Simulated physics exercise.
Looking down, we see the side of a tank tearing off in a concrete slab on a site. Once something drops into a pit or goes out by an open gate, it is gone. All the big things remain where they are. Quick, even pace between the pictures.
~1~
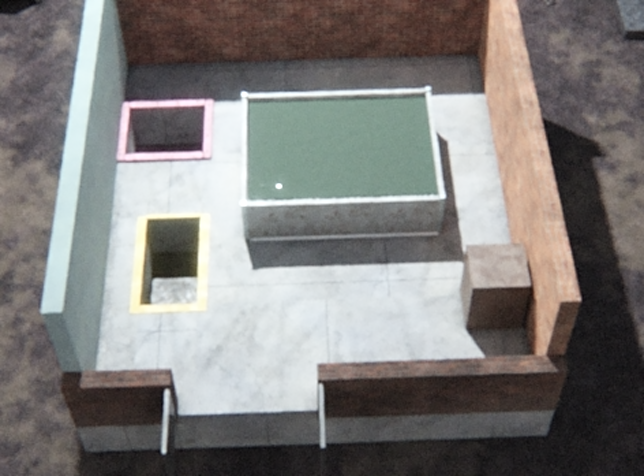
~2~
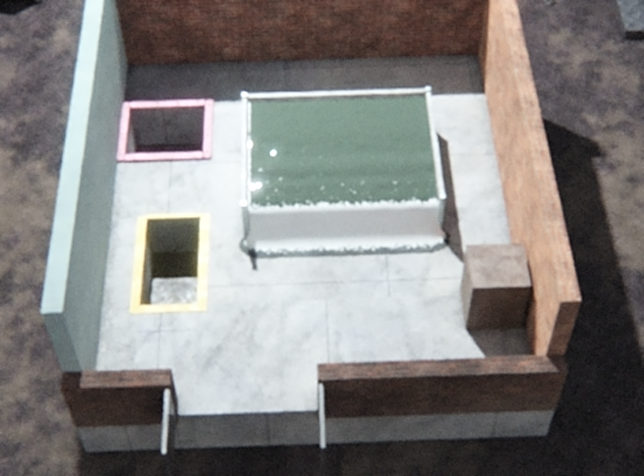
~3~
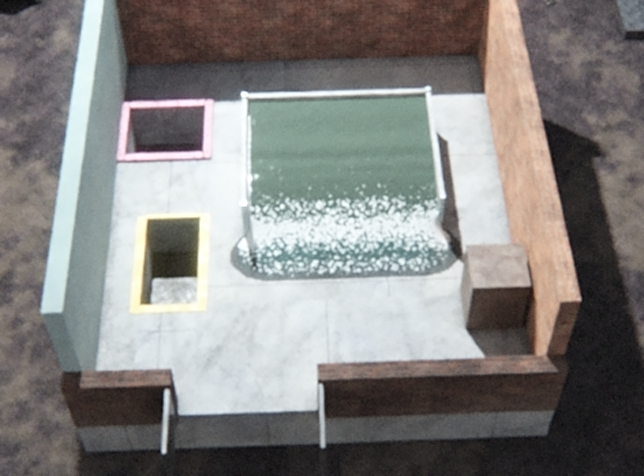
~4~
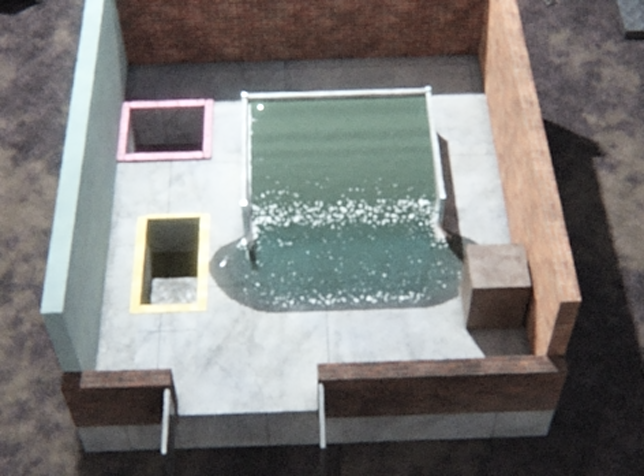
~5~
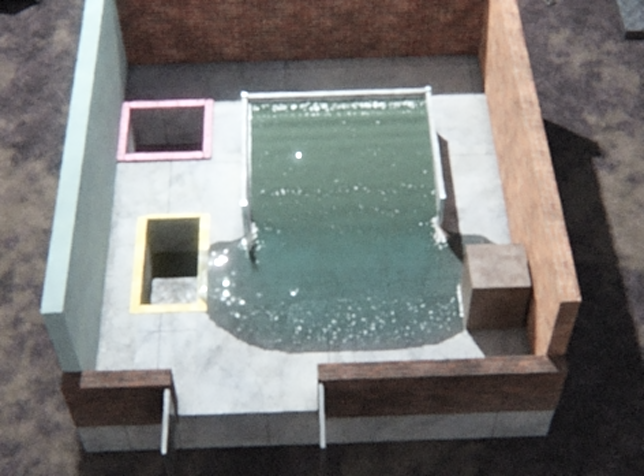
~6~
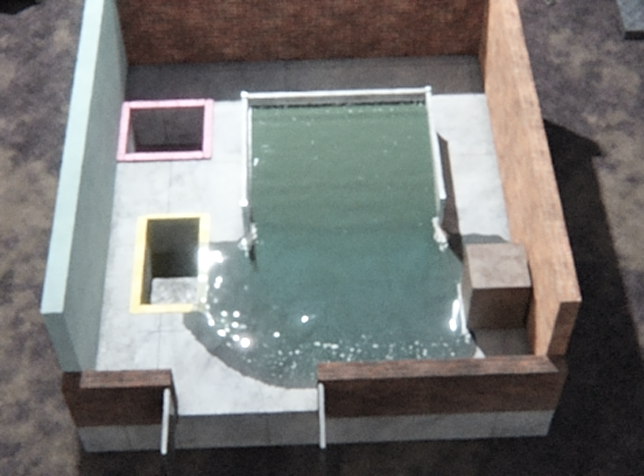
Green water in a white-edged tank bursts out through the near side and spreads in a widening, sparkling sheet across the pale slab, reaching the yellow-framed pit on the left, the block on the right and the low front wall.
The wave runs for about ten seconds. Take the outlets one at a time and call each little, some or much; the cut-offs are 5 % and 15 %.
In order: The gate catches much; the pink pit catches little; the yellow pit catches much.
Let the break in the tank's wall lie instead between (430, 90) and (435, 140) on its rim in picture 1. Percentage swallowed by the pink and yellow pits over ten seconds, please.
Near enough: Pink 20 percent, yellow 10 percent.
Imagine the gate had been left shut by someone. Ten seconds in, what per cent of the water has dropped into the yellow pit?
Share for yellow: 40 percent.
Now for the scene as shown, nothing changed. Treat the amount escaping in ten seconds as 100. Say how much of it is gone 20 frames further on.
Roughly 40 %.
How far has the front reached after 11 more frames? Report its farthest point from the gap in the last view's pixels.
I would point to (94, 401).
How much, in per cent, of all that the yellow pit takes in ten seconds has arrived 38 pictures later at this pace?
That share would be near 45 %.
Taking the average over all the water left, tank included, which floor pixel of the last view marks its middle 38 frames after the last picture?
I'd say near (326, 253).
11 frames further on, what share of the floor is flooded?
About 50 %.
A moment on, water covers 45 % of the floor; the gate 3 %, the pink pit 0 %, the yellow pit 1 %.
Next, water covers 50 % of the floor; the gate 11 %, the pink pit 0 %, the yellow pit 1 %.
Then, water covers 60 % of the floor; the gate 22 %, the pink pit 0 %, the yellow pit 2 %.
Later, water covers 75 % of the floor; the gate 30 %, the pink pit 1 %, the yellow pit 9 %.
In the end, water covers 95 % of the floor; the gate 36 %, the pink pit 2 %, the yellow pit 20 %.
